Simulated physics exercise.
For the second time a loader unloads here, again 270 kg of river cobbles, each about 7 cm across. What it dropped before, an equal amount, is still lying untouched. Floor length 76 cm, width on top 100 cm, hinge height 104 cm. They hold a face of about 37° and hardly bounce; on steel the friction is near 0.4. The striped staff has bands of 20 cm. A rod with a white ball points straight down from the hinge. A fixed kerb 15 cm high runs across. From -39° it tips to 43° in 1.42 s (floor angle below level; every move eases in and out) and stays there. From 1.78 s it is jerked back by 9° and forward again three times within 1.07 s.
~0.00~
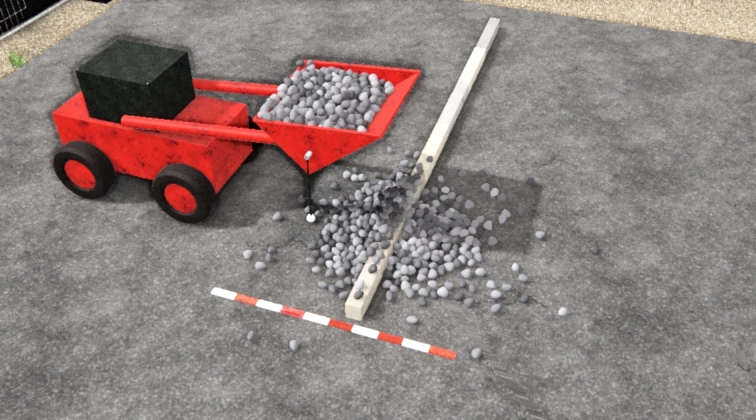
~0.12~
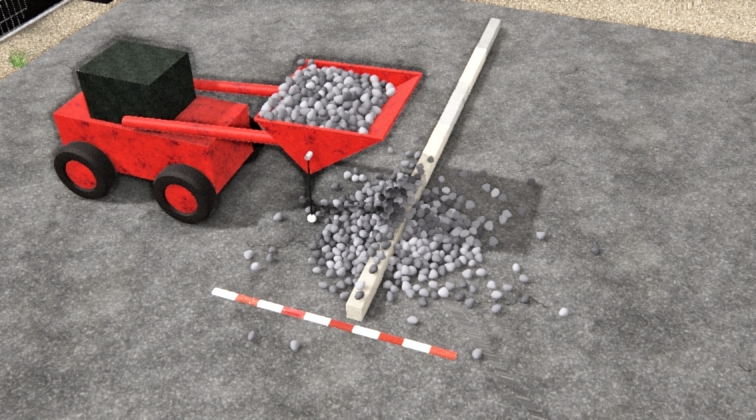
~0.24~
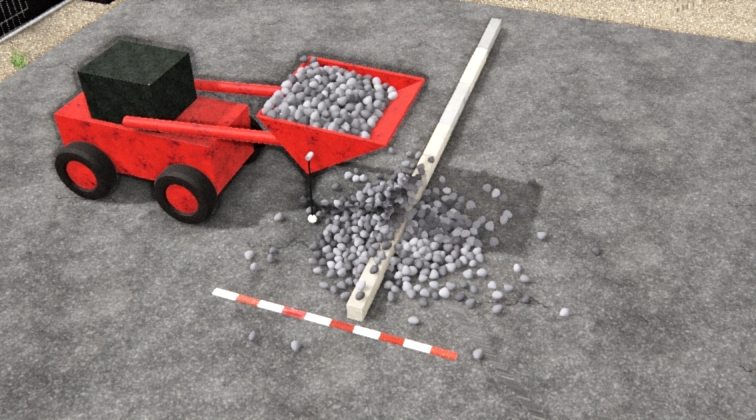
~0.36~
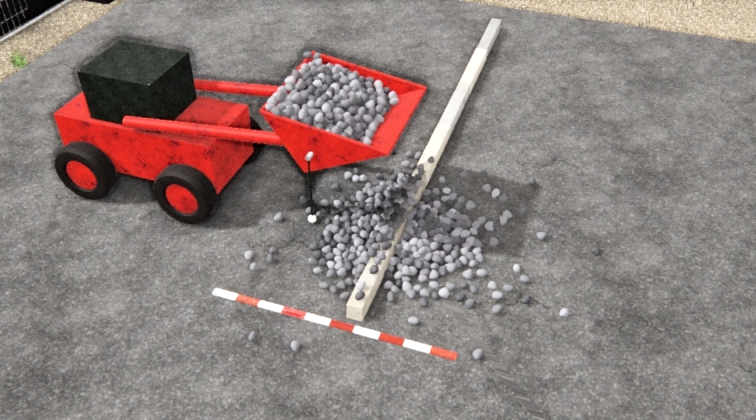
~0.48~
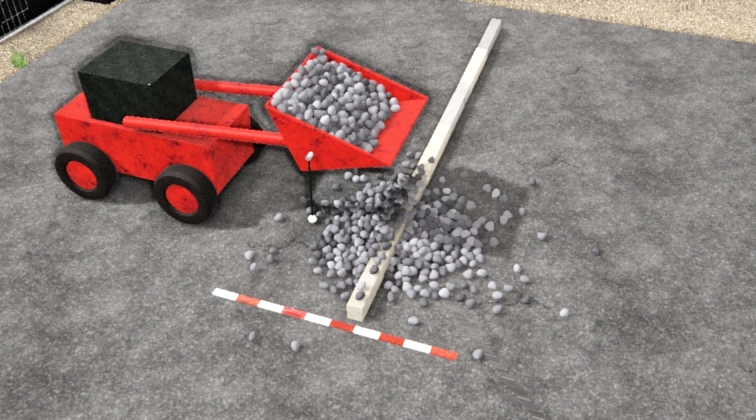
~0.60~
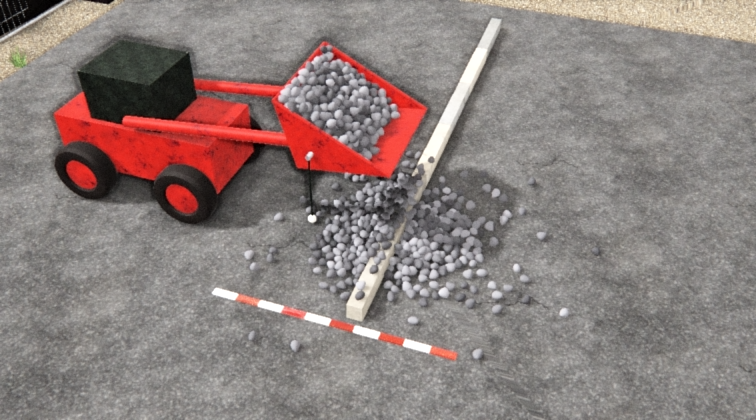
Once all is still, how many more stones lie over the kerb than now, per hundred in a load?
Roughly 85 per cent of a load more.
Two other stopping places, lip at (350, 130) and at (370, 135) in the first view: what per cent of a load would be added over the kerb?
About 35 and 65 per cent.
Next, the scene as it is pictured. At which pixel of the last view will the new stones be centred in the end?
Around (432, 228).
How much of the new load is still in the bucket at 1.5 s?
Roughly 25 per cent is still inside.
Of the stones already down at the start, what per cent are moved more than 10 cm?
About 20 per cent.
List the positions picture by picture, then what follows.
The first frame shows lip at (381, 136), floor tilted -39°, highest stones at (331, 84). The earlier load is highest near (393, 202), 25 cm above ground level, 59 % on this side of the kerb, 41 % over the kerb.
The second frame shows lip at (383, 139), floor tilted -37°, highest stones at (323, 83); the stones move at 0.1 m/s on average.
In the third frame, the bucket is at -33°, its lip at (386, 145); the top of the load is at (308, 77); the stones move at 0.2 m/s on average.
The fourth frame shows lip at (389, 154), floor tilted -26°, highest stones at (310, 73); the stones move at 0.2 m/s on average.
In the fifth frame, the bucket is at -17°, its lip at (390, 165); the top of the load is at (315, 65); the stones move at 0.3 m/s on average.
In the sixth frame, the bucket is at -7°, its lip at (390, 176); the top of the load is at (321, 61); the stones move at 0.3 m/s on average.
After 1.1 s the floor is at 30°; in per cent of one load, 97 in the bucket, 62 on this side of the kerb, 41 over the kerb; the foremost stones are at (535, 280).
After 1.5 s the floor is at 43°; in per cent of one load, 27 in the bucket, 91 on this side of the kerb, 82 over the kerb; the foremost stones are at (535, 280).
After 3.3 s the floor is at 43°; in per cent of one load, 0 in the bucket, 75 on this side of the kerb, 125 over the kerb; the foremost stones are at (581, 266).
After 5.7 s the floor is at 43°; in per cent of one load, 0 in the bucket, 75 on this side of the kerb, 125 over the kerb; the foremost stones are at (581, 266). Net gain over the kerb, 85.
